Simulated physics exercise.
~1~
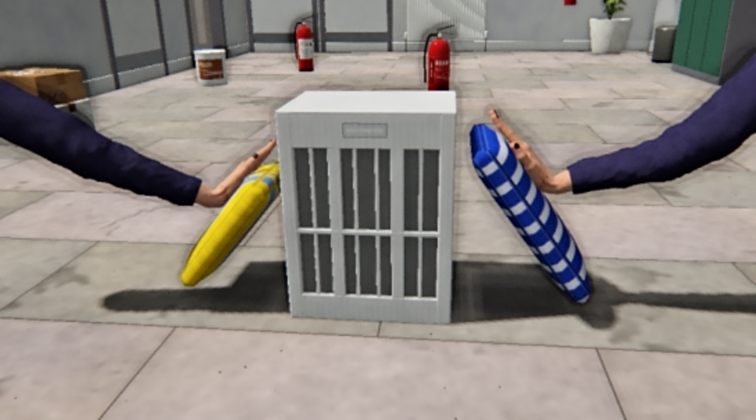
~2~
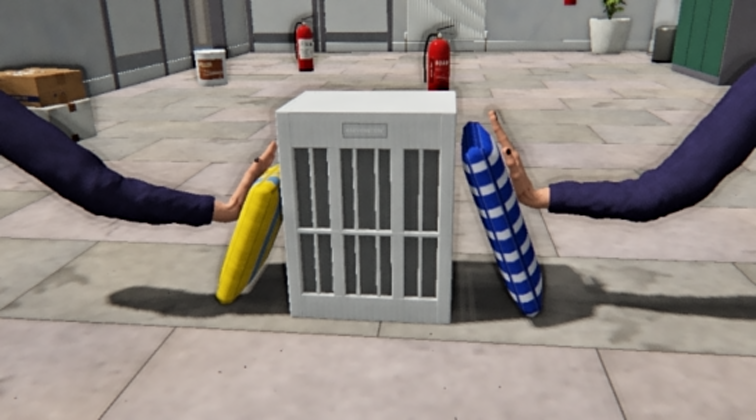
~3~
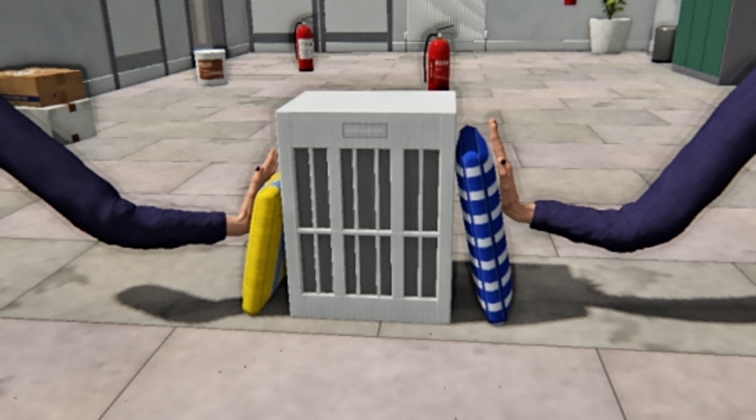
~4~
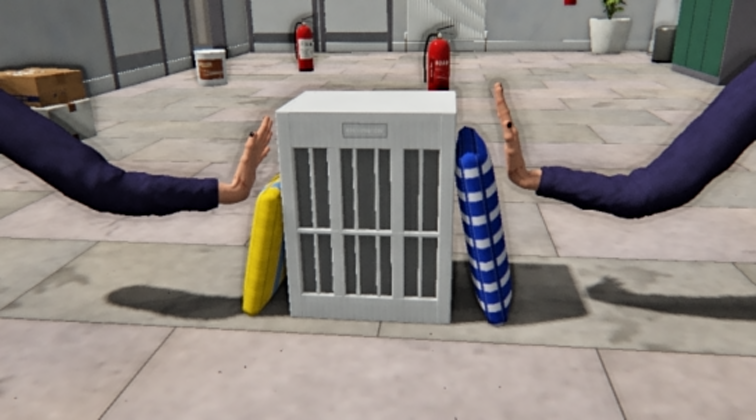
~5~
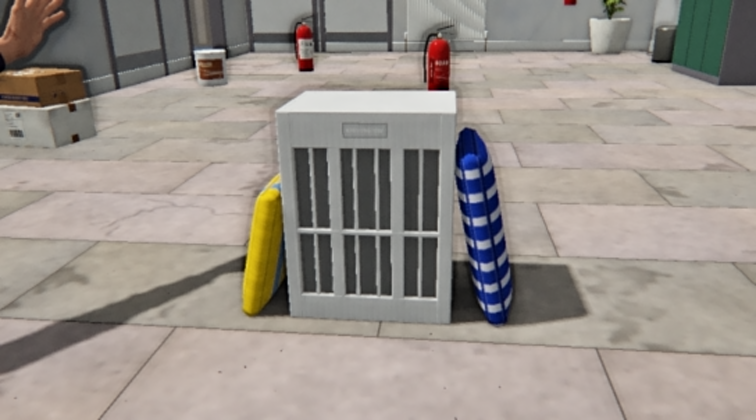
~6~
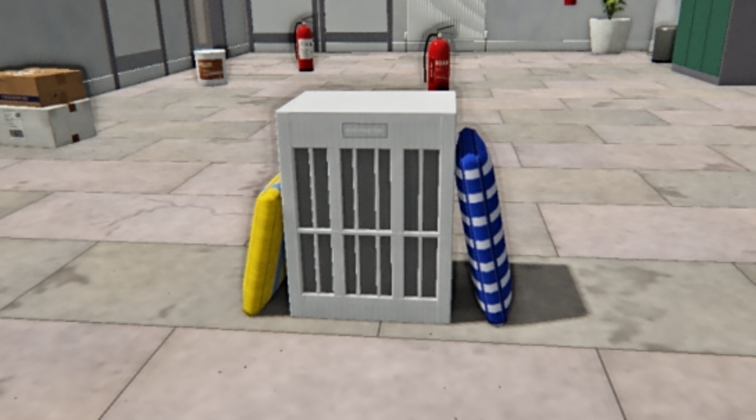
Two hands in dark blue sleeves reach in from either side of a white, slatted crate standing on a grey tiled floor, seen from the front by a still camera. The left hand holds a yellow cushion and the right a blue and white checked pillow, both tilted, with red fire extinguishers, boxes and a plant behind. The hands push the cushion and pillow inward until they rest against the crate's sides. Then the hands let go and draw back out of view. Both the yellow cushion and the blue pillow stay leaning against the unmoved crate.
